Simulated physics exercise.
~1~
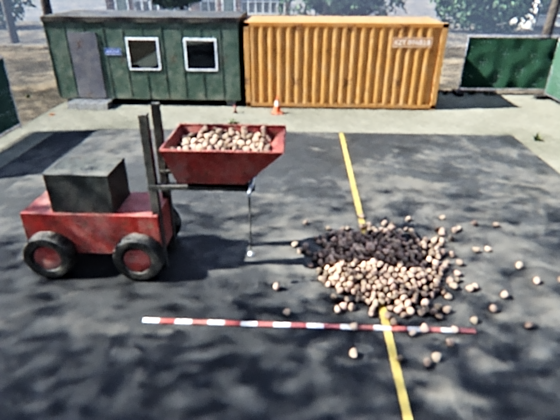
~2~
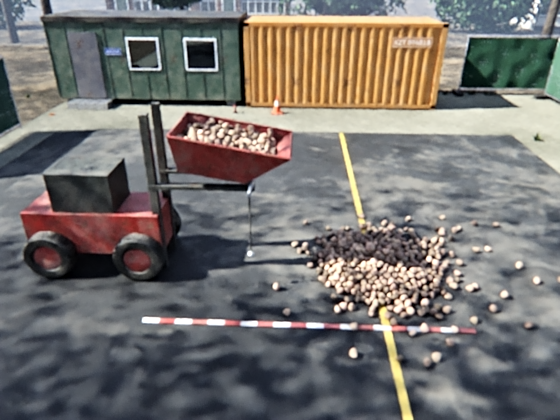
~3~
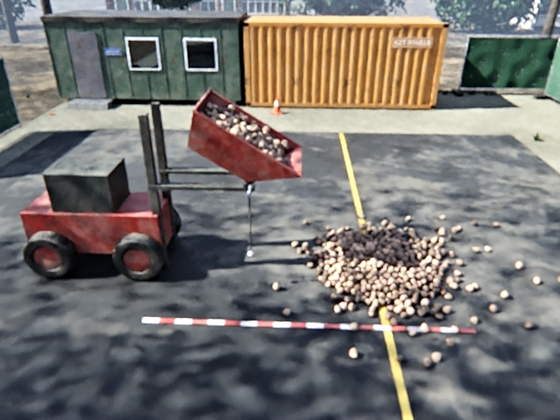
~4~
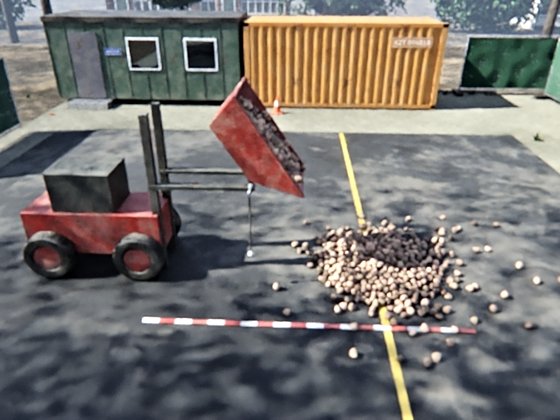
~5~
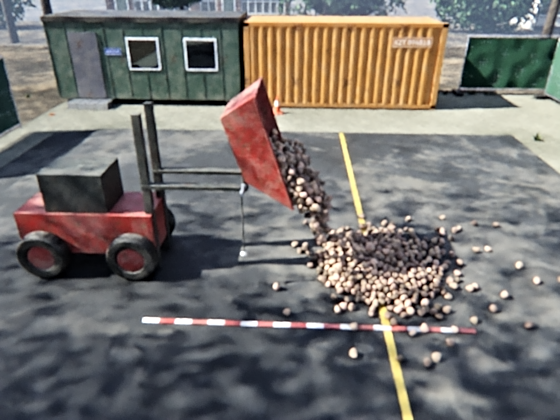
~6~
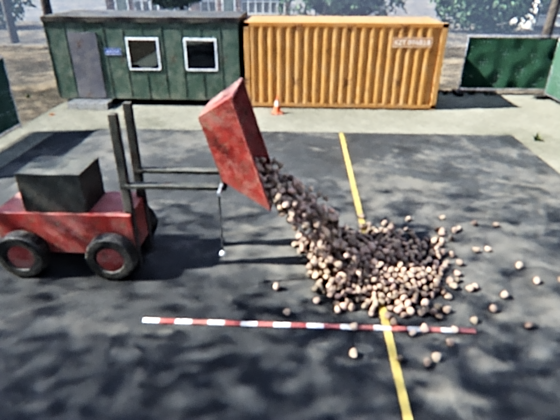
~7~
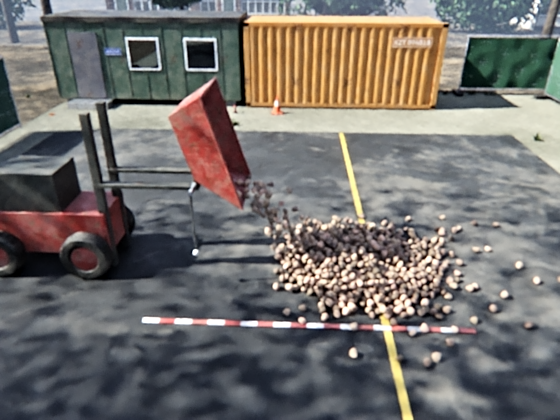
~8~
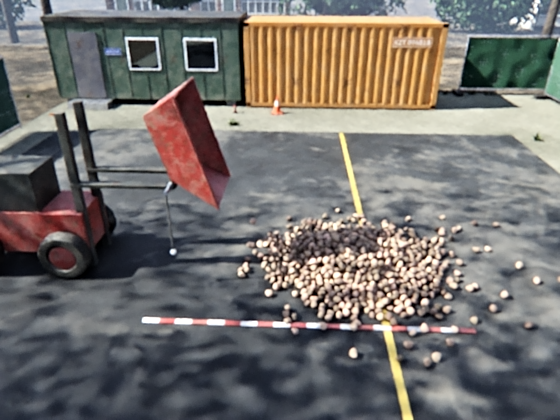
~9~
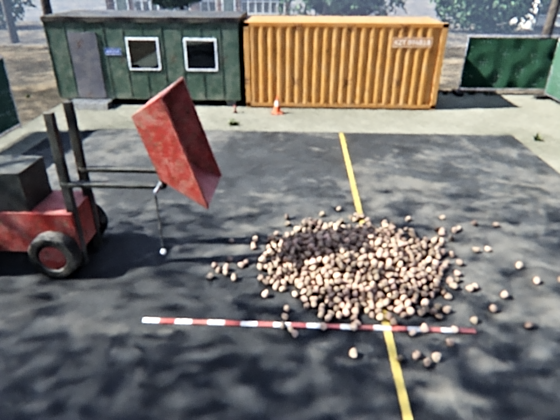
A red forklift tipped its raised skip steeply to the right and backed away to the left as round stones poured onto the pile by the yellow line, leaving the skip empty and the heap bigger, mostly on the line's near left side.
